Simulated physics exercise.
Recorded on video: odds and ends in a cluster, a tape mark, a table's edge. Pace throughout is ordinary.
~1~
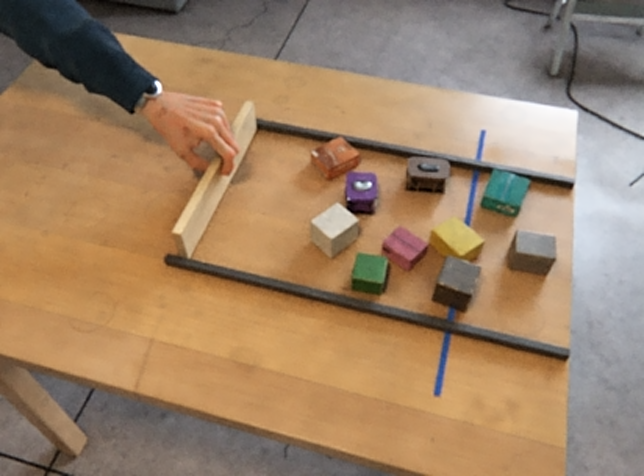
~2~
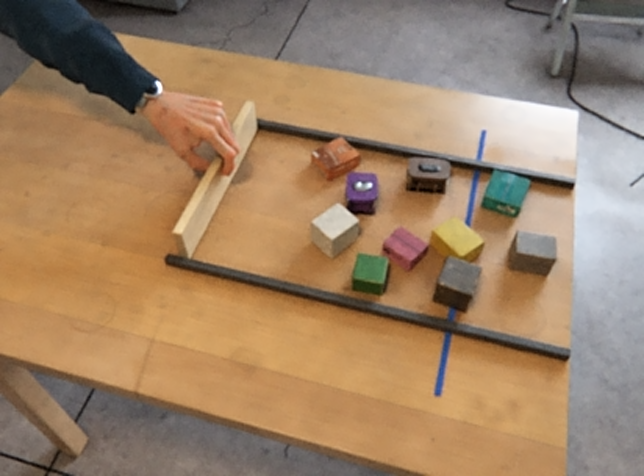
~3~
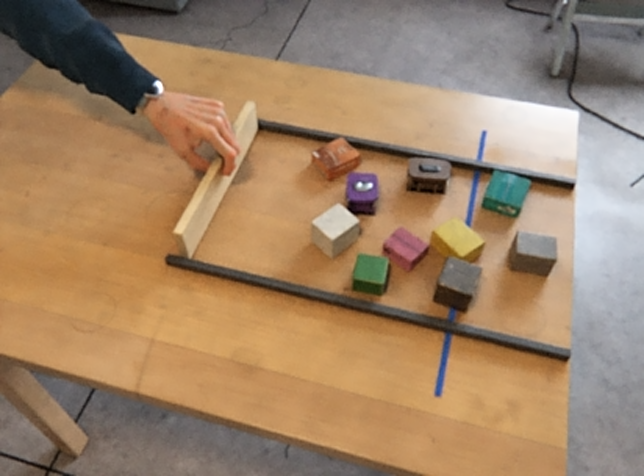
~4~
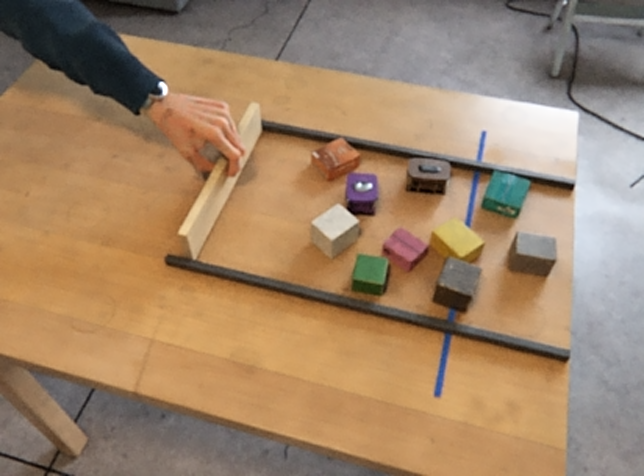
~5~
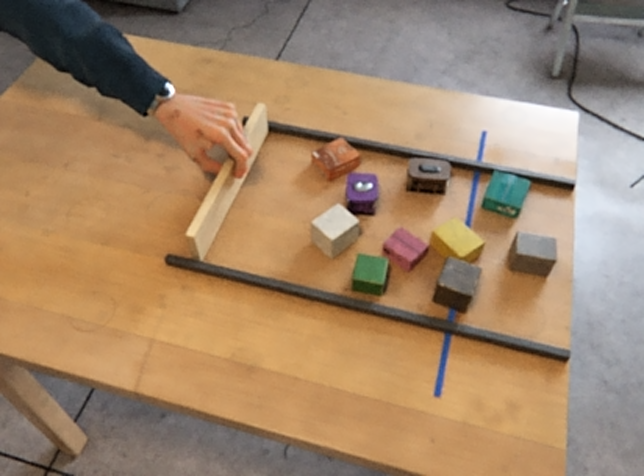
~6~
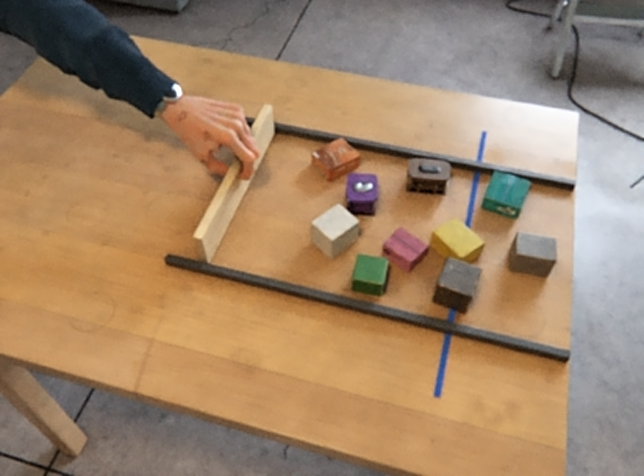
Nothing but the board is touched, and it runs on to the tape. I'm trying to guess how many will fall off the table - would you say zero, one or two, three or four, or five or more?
Fails to push any off.
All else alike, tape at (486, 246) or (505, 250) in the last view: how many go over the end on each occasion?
Tallies in order: 2 and 2.
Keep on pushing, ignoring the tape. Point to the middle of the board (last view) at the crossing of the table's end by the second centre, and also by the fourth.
At (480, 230) for the second, at (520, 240) for the fourth.
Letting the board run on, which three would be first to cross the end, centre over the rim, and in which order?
Order, earliest first: Turquoise box, grey block, brown case.
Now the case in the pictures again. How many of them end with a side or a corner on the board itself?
Counting them up gives 4.
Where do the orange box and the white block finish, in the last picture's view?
About (492, 184), and about (479, 257).
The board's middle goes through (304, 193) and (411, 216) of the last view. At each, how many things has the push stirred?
Counts: 1 / 9.
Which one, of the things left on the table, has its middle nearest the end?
The turquoise box.
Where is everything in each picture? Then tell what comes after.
Grey block (532, 253); turquoise box (505, 193); black block (456, 284); board (219, 175); tape (464, 240), in the first frame.
Turquoise box (506, 193); green block (370, 274), in the second frame.
Black block (457, 285); pink box (405, 249), in the third frame.
Grey block (532, 254); orange box (335, 159), in the fourth frame.
Turquoise box (506, 194); brown case (428, 176), in the fifth frame.
Grey block (532, 255); turquoise box (506, 195); black block (457, 286); board (238, 179); tape (465, 242), in the sixth frame.
Soon after, none off yet; grey block at rest near (532, 255); turquoise box at rest near (506, 195); black block at rest near (457, 286).
After that, none off yet; grey block at rest near (532, 255); turquoise box displaced about its own width near (537, 201); black block displaced about its own width near (483, 303).
In the end, the number that fall off is zero.
